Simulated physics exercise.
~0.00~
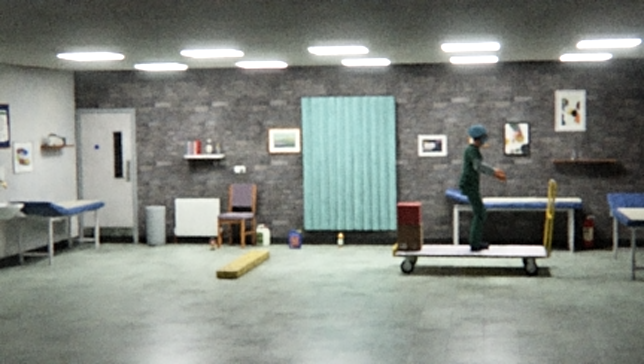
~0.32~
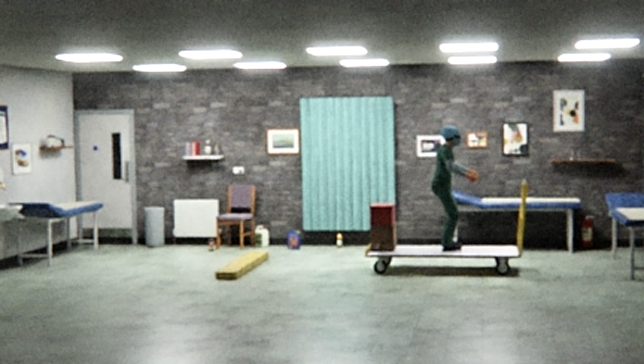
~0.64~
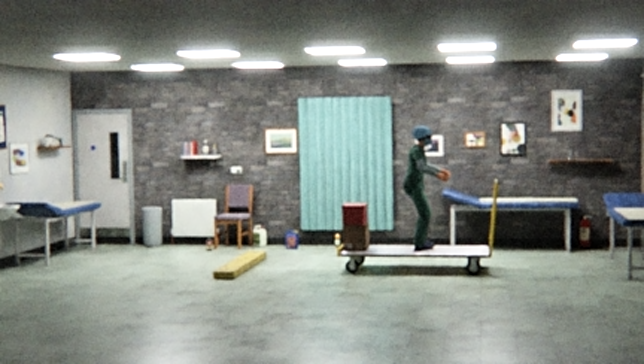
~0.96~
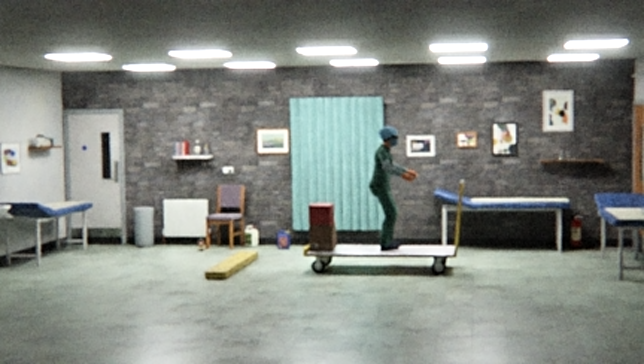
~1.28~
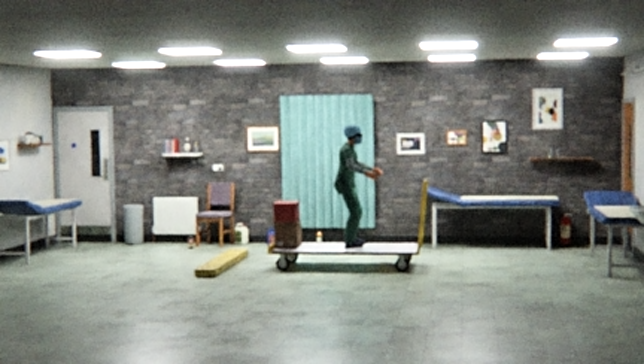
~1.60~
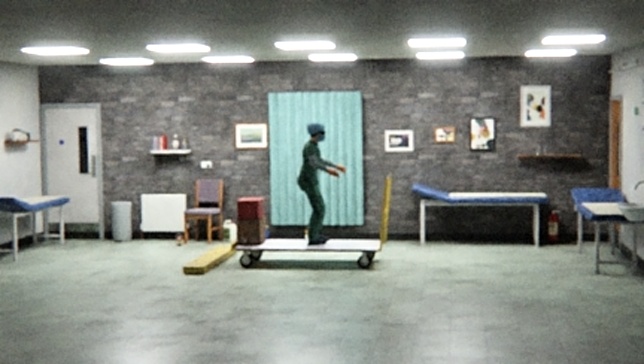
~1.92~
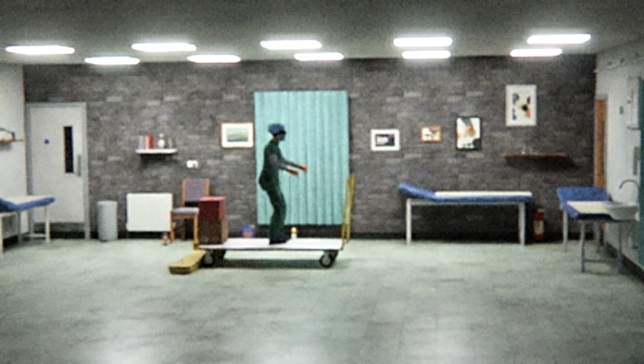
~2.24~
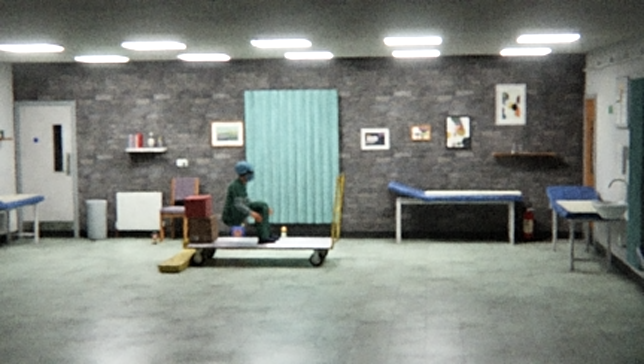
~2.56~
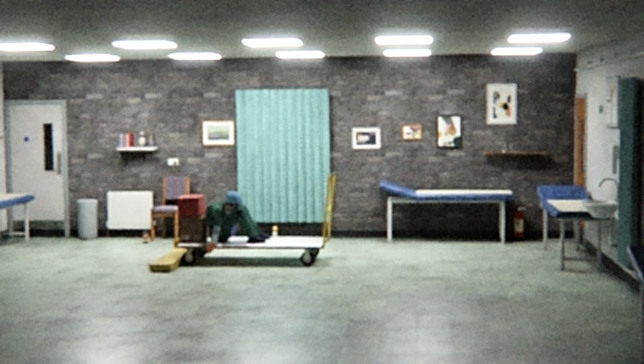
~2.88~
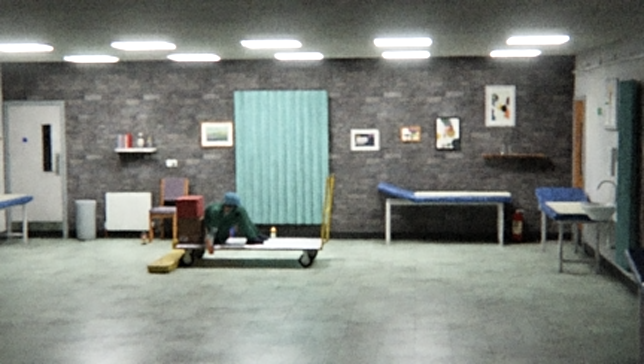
A person in dark green clothes and a blue cap stands on a flat white trolley in a clinic-like room, seen from the side across a pale floor. A red box stacked on a brown parcel sits at the trolley's left end, and a yellow handle rises at its right. The trolley rolls left past a teal curtain toward a low yellow kerb as the view pans slightly right. It jams against the kerb, and the rider folds down onto the deck, slumping forward toward the boxes. Everything settles, with the stack and rider still aboard.
